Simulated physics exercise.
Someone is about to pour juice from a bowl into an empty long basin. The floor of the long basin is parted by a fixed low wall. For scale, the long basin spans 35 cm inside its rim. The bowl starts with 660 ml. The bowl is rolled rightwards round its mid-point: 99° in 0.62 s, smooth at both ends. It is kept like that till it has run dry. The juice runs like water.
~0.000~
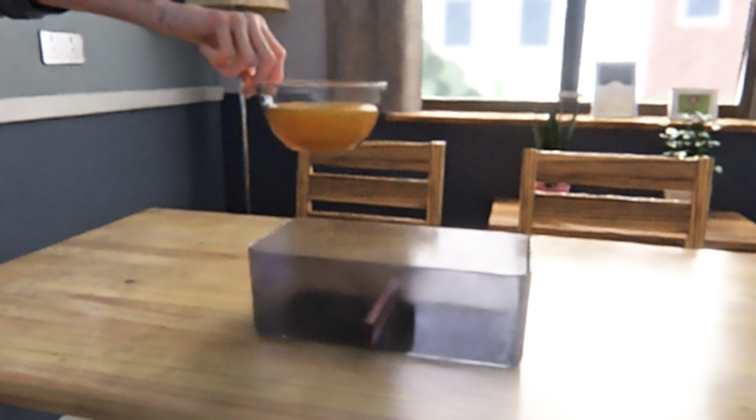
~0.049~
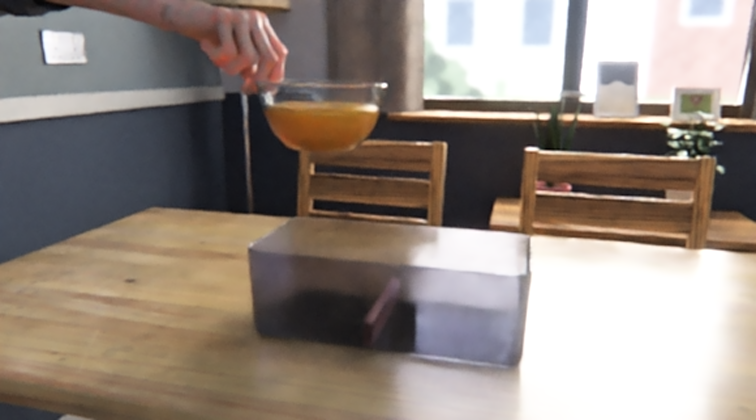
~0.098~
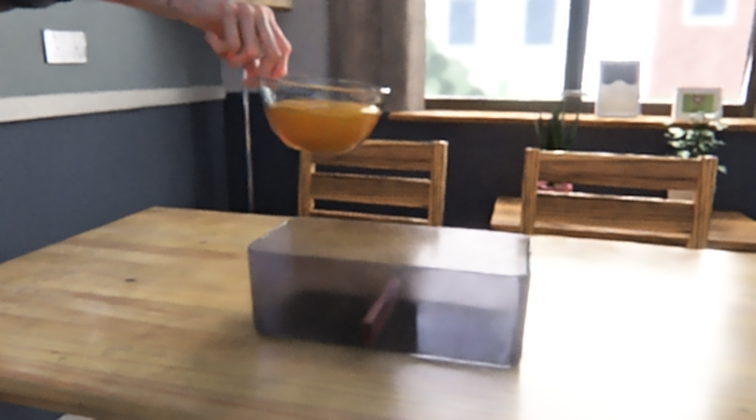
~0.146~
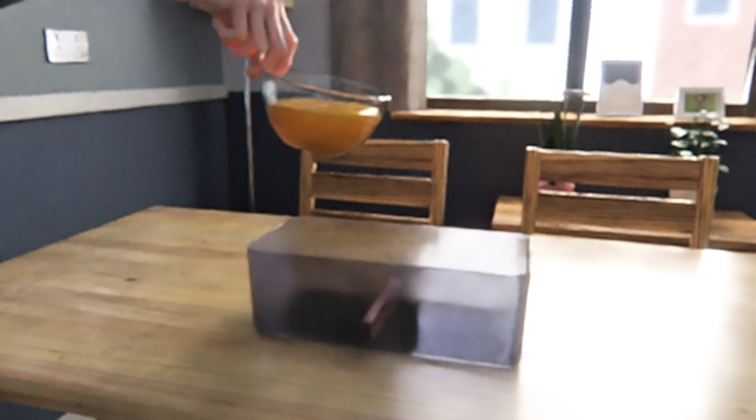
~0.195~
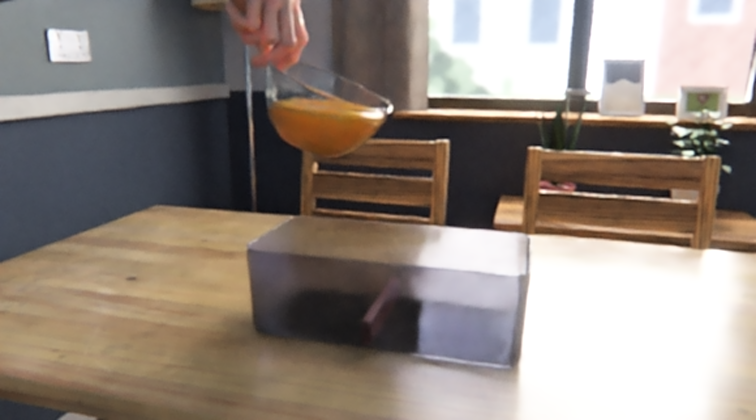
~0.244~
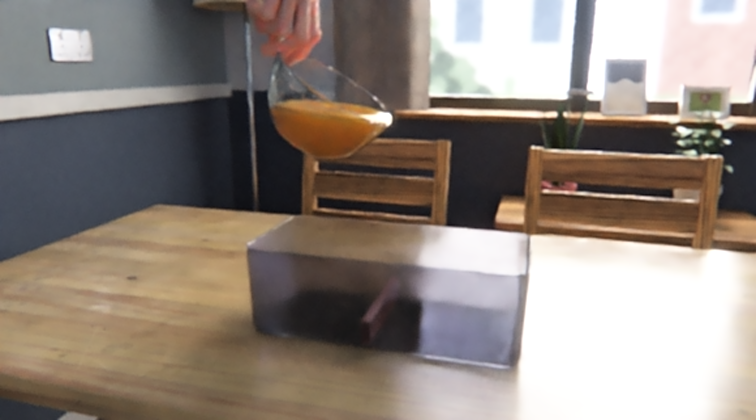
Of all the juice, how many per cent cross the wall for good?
The far part has some 84 per cent.
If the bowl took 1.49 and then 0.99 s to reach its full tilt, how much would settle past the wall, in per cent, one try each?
In turn about 90 and 90 per cent.
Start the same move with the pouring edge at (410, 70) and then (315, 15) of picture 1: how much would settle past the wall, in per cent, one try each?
First 80, then 25 per cent.
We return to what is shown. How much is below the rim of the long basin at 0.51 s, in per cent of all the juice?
About 26 per cent.
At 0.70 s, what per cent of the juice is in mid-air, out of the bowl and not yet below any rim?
About 8 per cent.
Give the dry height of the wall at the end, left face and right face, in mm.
Left about 30 mm, right about 14 mm.
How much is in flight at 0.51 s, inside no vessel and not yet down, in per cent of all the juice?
Some 52 per cent.
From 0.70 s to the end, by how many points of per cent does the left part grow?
Some 2 per cent.
Then, 0.51 s in, the tilt is 91° and 23 per cent is still to pour, 0 is left of the wall and 26 right of it.
Then, 0.70 s in, the tilt is 99° and 2 per cent is still to pour, 12 is left of the wall and 79 right of it.
Then, 0.90 s in, the tilt is 99° and 0 per cent is still to pour, 12 is left of the wall and 85 right of it.
Then, 1.12 s in, the tilt is 99° and 0 per cent is still to pour, 13 is left of the wall and 84 right of it.
Finally, 13 per cent lies left of the wall, 84 right of it and 3 outside.
